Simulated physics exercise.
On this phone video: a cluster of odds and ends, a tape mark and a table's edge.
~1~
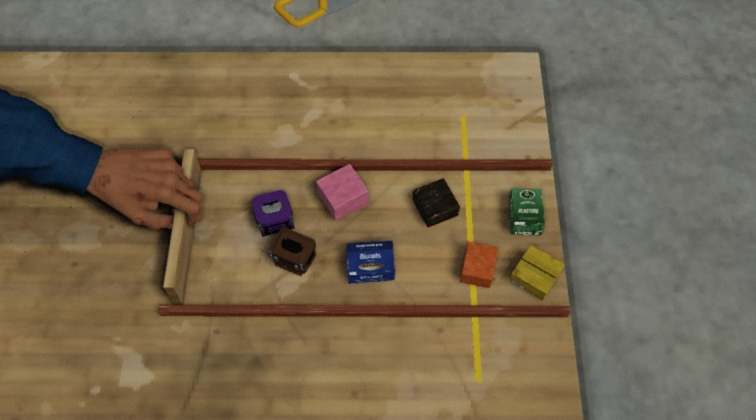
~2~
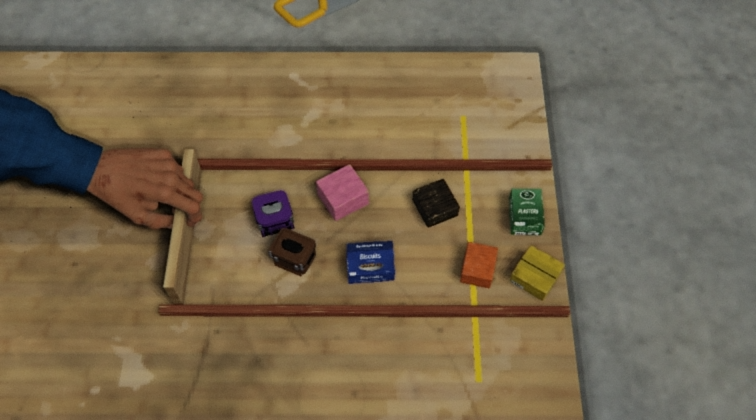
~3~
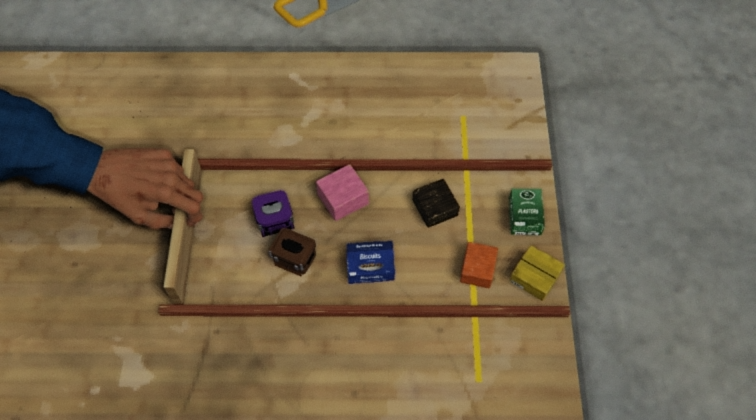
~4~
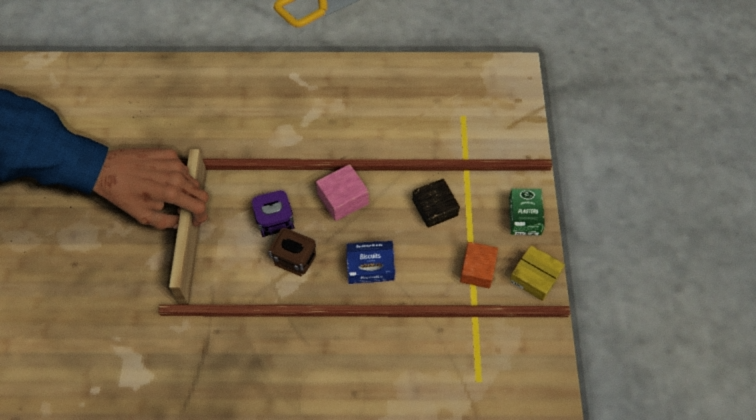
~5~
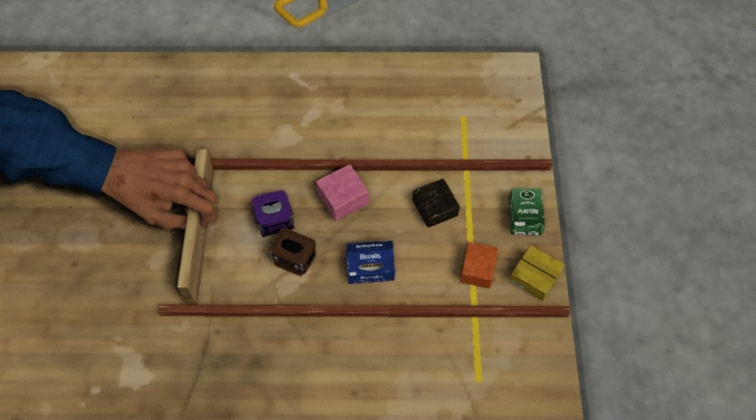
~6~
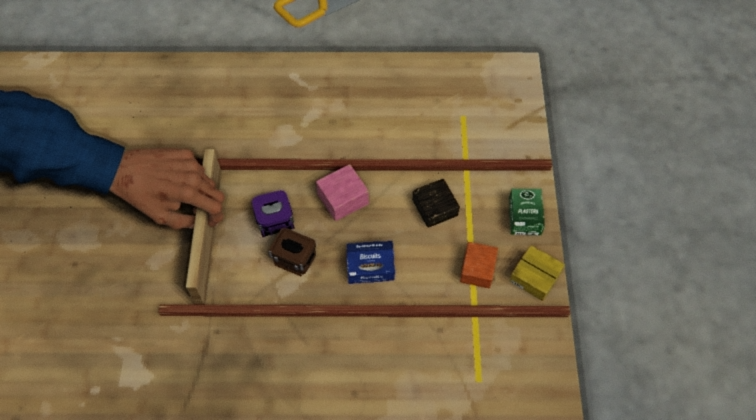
A hand slides a wooden board slightly right across the table, behind eight small colored objects.
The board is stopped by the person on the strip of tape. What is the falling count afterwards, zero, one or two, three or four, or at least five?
Afterwards the falling count is one or two.
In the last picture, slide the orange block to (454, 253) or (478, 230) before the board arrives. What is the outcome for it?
Case one, it ends up off; case two, it is still there.
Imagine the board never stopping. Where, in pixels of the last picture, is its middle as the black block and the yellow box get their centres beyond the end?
Approx. (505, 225) for the first, approx. (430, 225) for the second.
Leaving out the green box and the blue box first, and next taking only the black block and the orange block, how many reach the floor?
Fallen: 0, and 1 in the other try.
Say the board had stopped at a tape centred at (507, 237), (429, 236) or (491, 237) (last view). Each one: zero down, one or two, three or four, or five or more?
Counting what would fall each time, I get 3 or 4; not one; either three or four.
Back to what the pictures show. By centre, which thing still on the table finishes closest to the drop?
Nearest at the end: The green box.
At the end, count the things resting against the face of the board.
Contact count: 3.
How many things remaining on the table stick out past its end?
The tally is 1.
Soon after, none off yet; yellow box at rest near (537, 273); green box at rest near (527, 211); orange block at rest near (479, 265).
At rest, the number that fall off is one or two; fallen, orange block and yellow box.
